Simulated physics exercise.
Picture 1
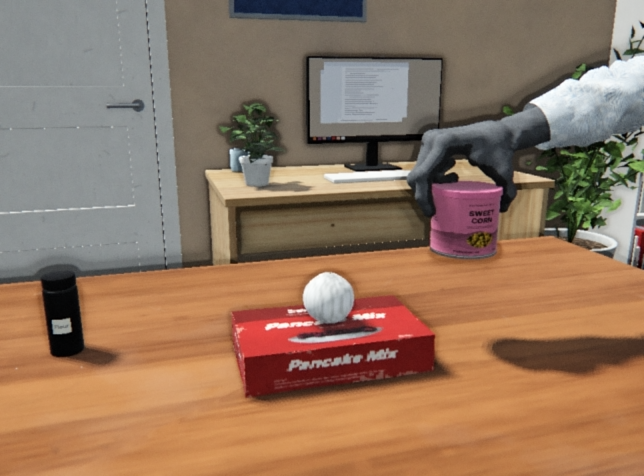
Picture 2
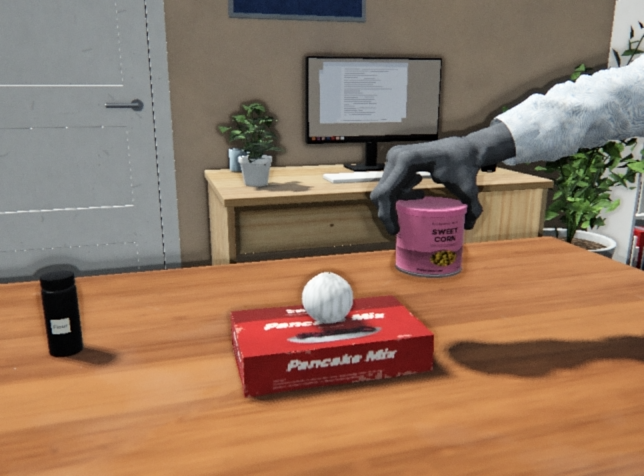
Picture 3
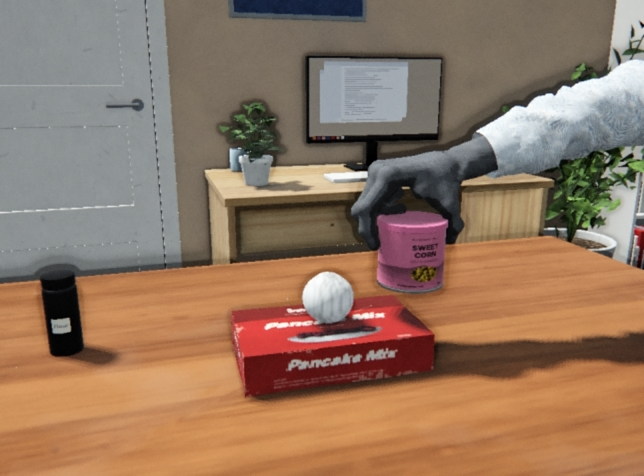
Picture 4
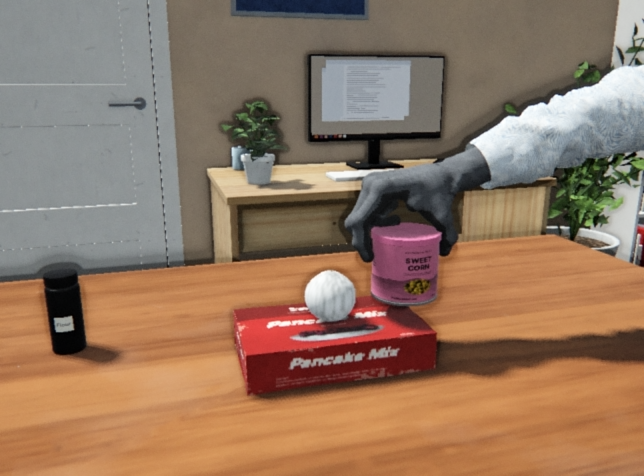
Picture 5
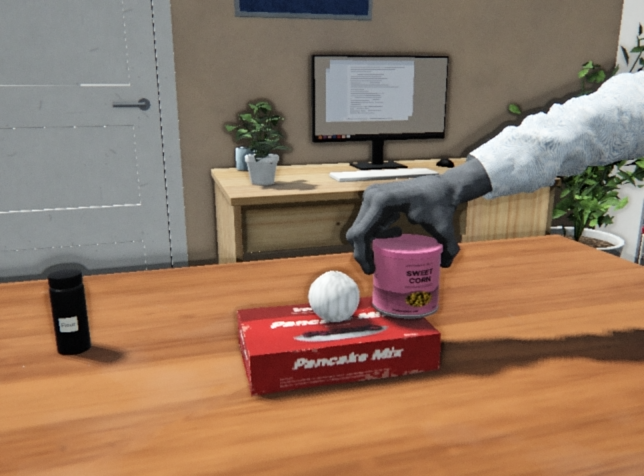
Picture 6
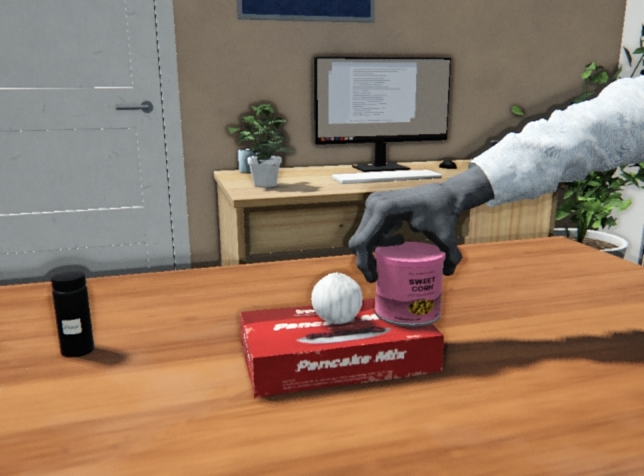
The footage shows a dark hand in a pale sleeve carrying a pink pot left and down toward a red packet topped with a white ball-like item, then setting it down, still gripped, while a black shaker stands at left.
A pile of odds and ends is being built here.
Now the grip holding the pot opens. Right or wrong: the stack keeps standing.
Right, it keeps standing.
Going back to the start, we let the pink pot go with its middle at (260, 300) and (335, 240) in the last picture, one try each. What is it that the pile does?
Case one: The pile stands firm; case two: It topples.
Then, 0.20 s past the last view, nothing moves.
Then, 0.60 s past the last view, pink pot resting near (409, 283).
Finally, all 4 still in place. Final places as the last picture's camera would see them, pink pot near (409, 283). The pile stays up.
